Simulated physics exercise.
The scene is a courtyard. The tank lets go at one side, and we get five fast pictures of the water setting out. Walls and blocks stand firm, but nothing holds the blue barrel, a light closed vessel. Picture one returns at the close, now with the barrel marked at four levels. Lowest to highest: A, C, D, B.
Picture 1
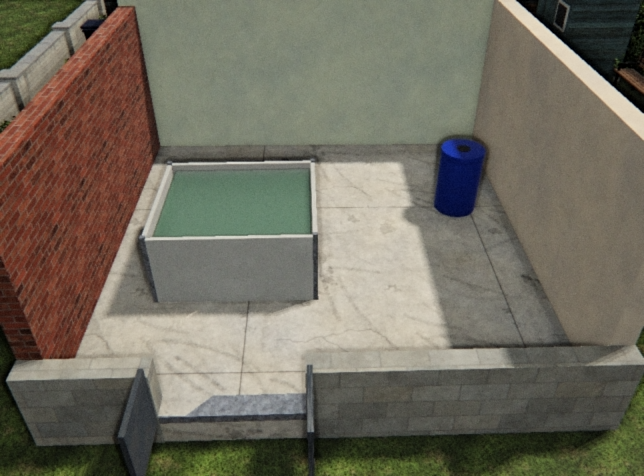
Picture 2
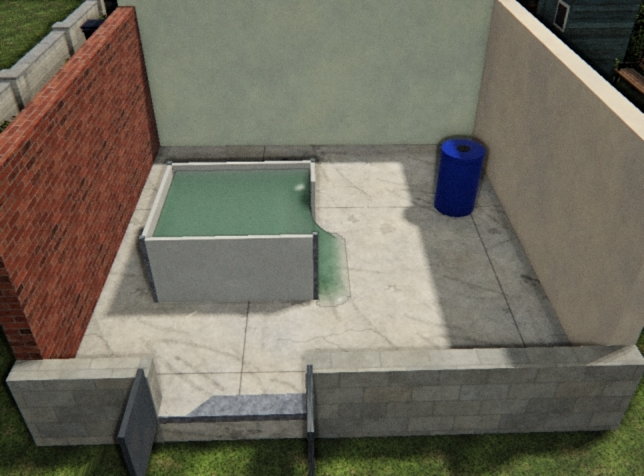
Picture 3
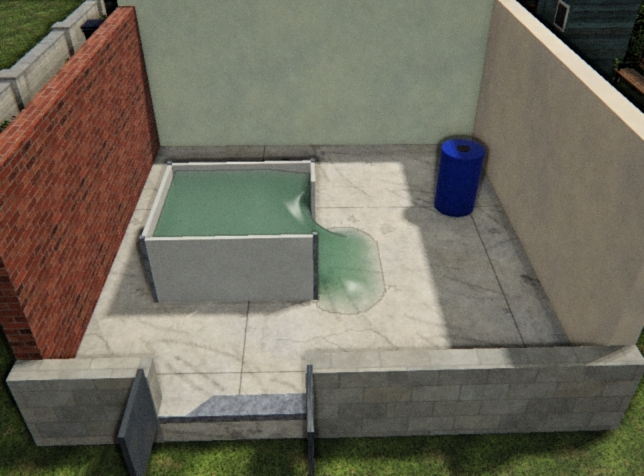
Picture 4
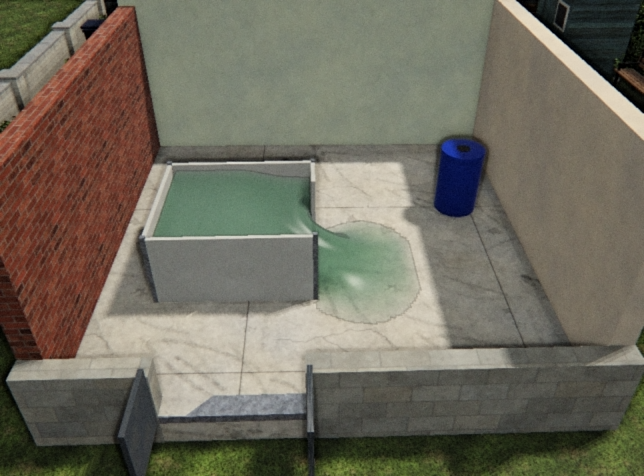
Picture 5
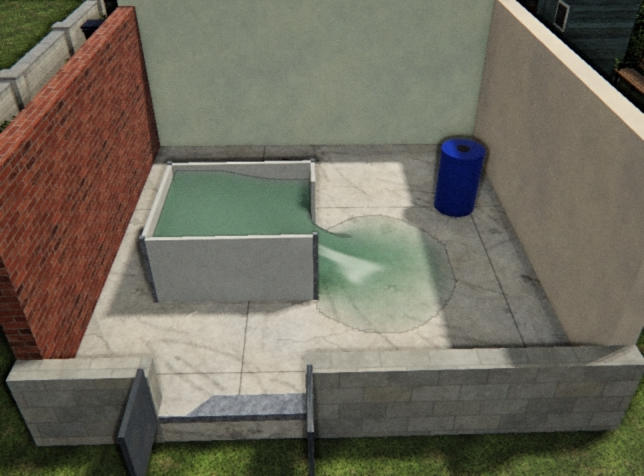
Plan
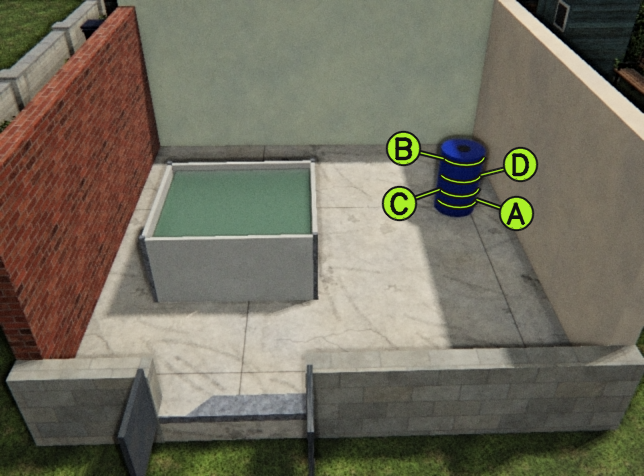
The video shows a walled courtyard with a full tank of green water and a blue barrel to its right; water pours from the tank's right side and spreads across the concrete in a widening, rounded puddle.
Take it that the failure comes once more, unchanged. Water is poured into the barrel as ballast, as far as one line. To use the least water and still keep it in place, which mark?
Mark C.
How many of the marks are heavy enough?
Three of them.
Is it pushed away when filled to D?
No, that is safe.
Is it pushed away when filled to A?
Yes, it does.
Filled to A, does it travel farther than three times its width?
No.
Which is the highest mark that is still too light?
Here it is mark A.
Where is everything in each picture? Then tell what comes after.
Lid of the blue barrel at (463, 149); tank full, its middle at (236, 202); open gate at (230, 359).
Water covers 2 % of the ground and is seen nearest the barrel at (333, 235).
Water covers 5 % of the ground and is seen nearest the barrel at (368, 240).
Water covers 8 % of the ground and is seen nearest the barrel at (397, 238).
Lid of the blue barrel at (463, 149); water covers 12 % of the ground and is seen nearest the barrel at (425, 235).
On the marked copy, A at (460, 207); B at (467, 165); C at (462, 196); D at (464, 182); from the bottom up A, C, D, B.
If A is chosen, it is pushed about its own width away.
If B is chosen, it does not move.
If C is chosen, it does not move.
If D is chosen, it does not move.
